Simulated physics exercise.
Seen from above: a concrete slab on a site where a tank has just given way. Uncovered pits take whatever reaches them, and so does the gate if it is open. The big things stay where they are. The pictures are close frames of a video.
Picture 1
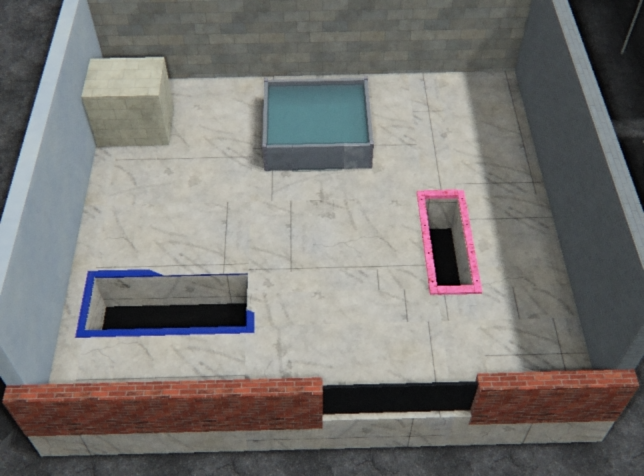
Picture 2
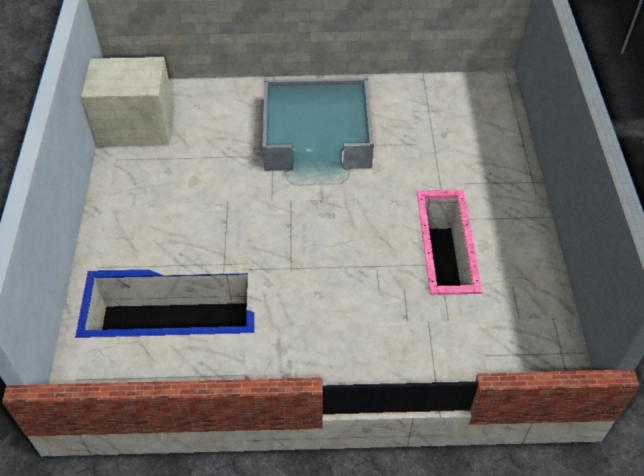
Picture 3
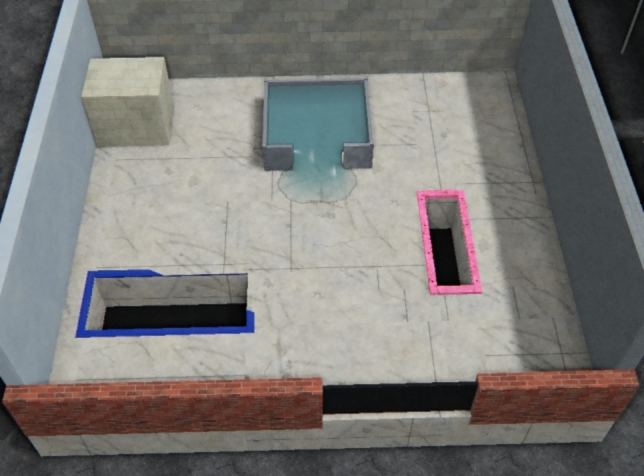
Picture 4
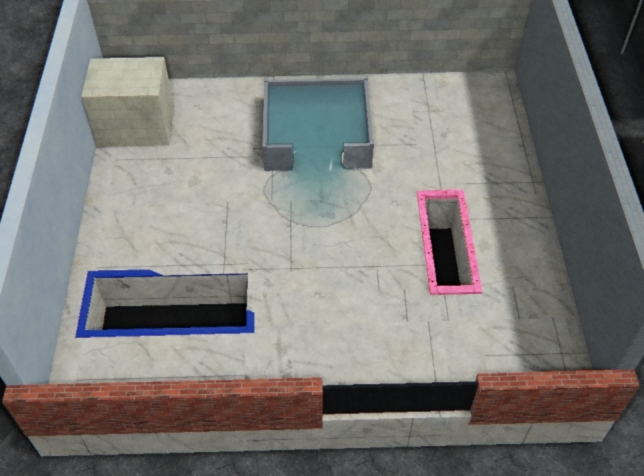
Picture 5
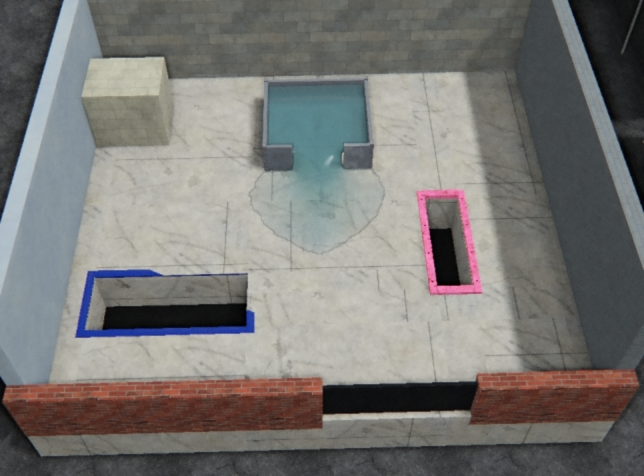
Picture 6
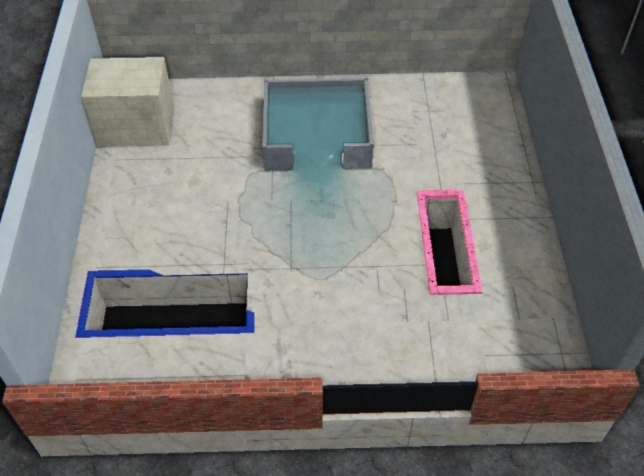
Water pouring through a gap in the front of a grey tank and spreading in a widening pool across the pale slab.
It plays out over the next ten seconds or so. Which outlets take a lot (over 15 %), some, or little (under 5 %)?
One by one: The gate takes less than 5 %; the blue pit takes more than 15 %; the pink pit takes less than 5 %.
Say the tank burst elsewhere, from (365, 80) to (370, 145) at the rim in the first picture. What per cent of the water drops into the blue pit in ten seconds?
Roughly, in per cent: Blue 4.
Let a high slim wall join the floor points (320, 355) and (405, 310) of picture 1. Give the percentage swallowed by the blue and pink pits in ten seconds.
Parts in a hundred: Blue 35, pink 2.
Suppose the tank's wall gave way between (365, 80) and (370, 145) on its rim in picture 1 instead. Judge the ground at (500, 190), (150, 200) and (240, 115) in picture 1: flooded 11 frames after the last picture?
In that order: Awash, no water, free of water.
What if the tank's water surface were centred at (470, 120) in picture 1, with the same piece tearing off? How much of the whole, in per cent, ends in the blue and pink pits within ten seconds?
Parts in a hundred: Blue 14, pink 20.
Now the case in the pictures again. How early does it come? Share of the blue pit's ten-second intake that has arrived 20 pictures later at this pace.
I make it 35 per cent.
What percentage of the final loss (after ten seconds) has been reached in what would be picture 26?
Roughly 35 per cent.
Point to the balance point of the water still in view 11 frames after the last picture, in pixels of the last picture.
At about (323, 193).
A moment on, water covers 20 % of the floor; the gate 0 %, the blue pit 1 %, the pink pit 0 %.
Next, water covers 30 % of the floor; the gate 0 %, the blue pit 5 %, the pink pit 0 %.
Then, water covers 35 % of the floor; the gate 0 %, the blue pit 10 %, the pink pit 1 %.
Later, water covers 40 % of the floor; the gate 0 %, the blue pit 17 %, the pink pit 1 %.
In the end, water covers 50 % of the floor; the gate 0 %, the blue pit 30 %, the pink pit 1 %.
